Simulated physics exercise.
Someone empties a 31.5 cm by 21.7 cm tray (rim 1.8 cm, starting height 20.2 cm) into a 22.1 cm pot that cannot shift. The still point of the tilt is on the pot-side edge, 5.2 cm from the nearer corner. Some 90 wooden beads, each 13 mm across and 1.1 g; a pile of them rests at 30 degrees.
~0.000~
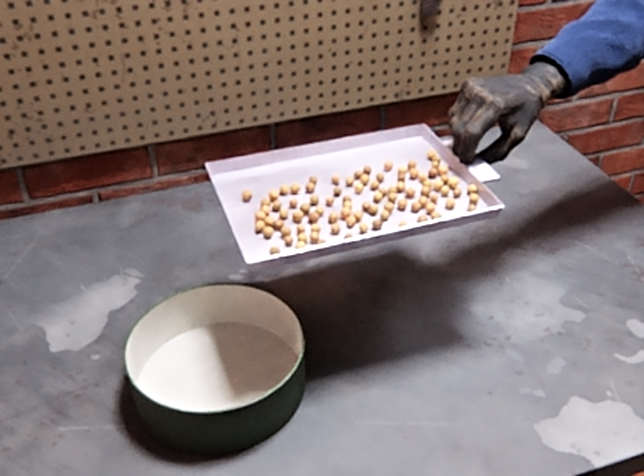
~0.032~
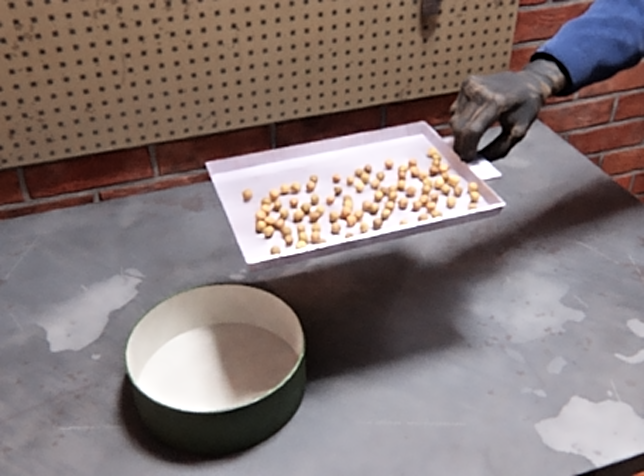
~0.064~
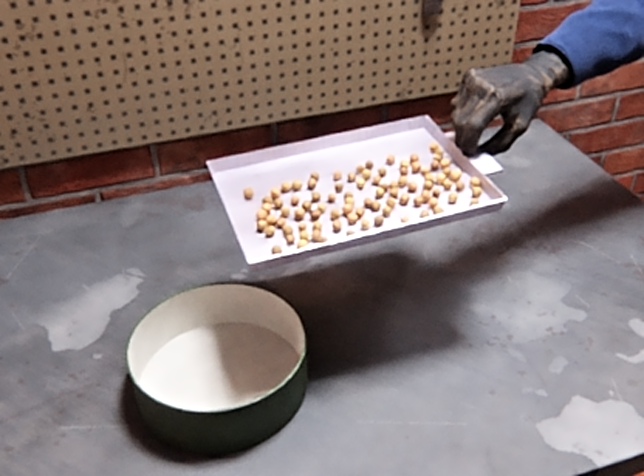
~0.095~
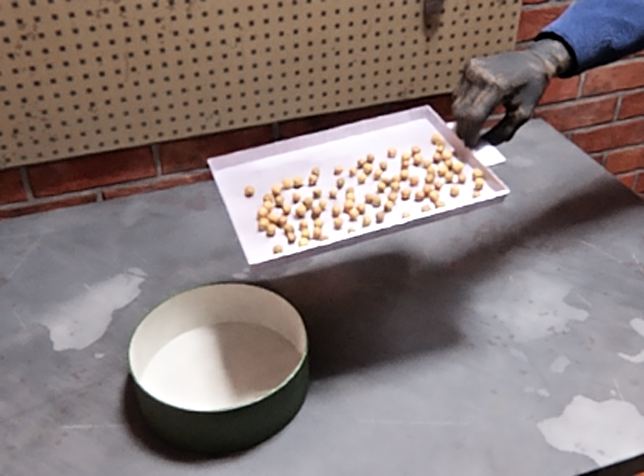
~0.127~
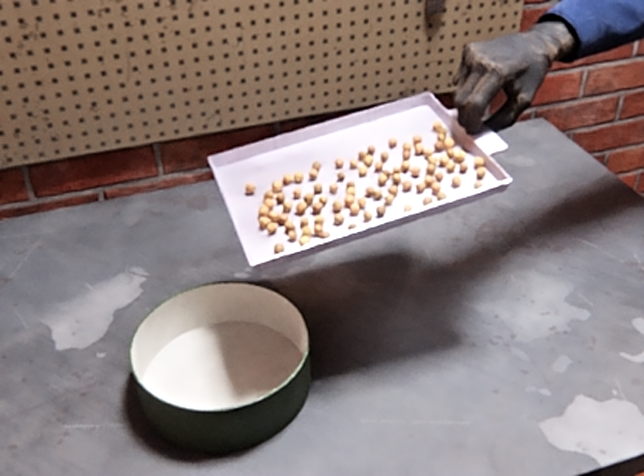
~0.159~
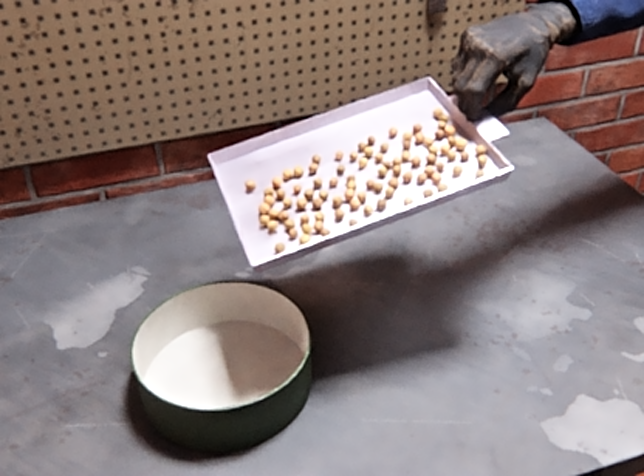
Over a grey worktop, a gloved hand slightly raises the right side of a bead-covered tray.
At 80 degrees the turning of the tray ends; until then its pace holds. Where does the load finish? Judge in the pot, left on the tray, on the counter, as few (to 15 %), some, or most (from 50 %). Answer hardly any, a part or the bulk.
Pot: The bulk, tray: Hardly any, counter: Hardly any.
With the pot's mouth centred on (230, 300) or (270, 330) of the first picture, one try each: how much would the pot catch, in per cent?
Some 40 and 80 per cent.
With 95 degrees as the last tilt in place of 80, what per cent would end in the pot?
In that case some 95 per cent.
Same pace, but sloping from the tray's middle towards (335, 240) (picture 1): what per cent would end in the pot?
Some 65 per cent.
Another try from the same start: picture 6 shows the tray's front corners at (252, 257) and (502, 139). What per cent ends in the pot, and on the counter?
Pot 50, counter 45.
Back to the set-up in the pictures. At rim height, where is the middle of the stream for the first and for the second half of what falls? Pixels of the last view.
First near (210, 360), later near (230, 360).
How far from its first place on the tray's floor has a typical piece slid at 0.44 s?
Roughly 6 cm.
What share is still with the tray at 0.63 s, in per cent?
Some 100 per cent of the load.
Then, at 0.44 s, tilt 45 degrees; the tray holds 100 %, the pot 0 %.
After 0.63 s, tilt 68 degrees; the tray holds 100 %, the pot 0 %.
Then, at 0.94 s, tilt 80 degrees; the tray holds 40 %, the pot 50 %.
In the end, at 2.3 s, pot 90 %, tray 5 %, counter 5 %.
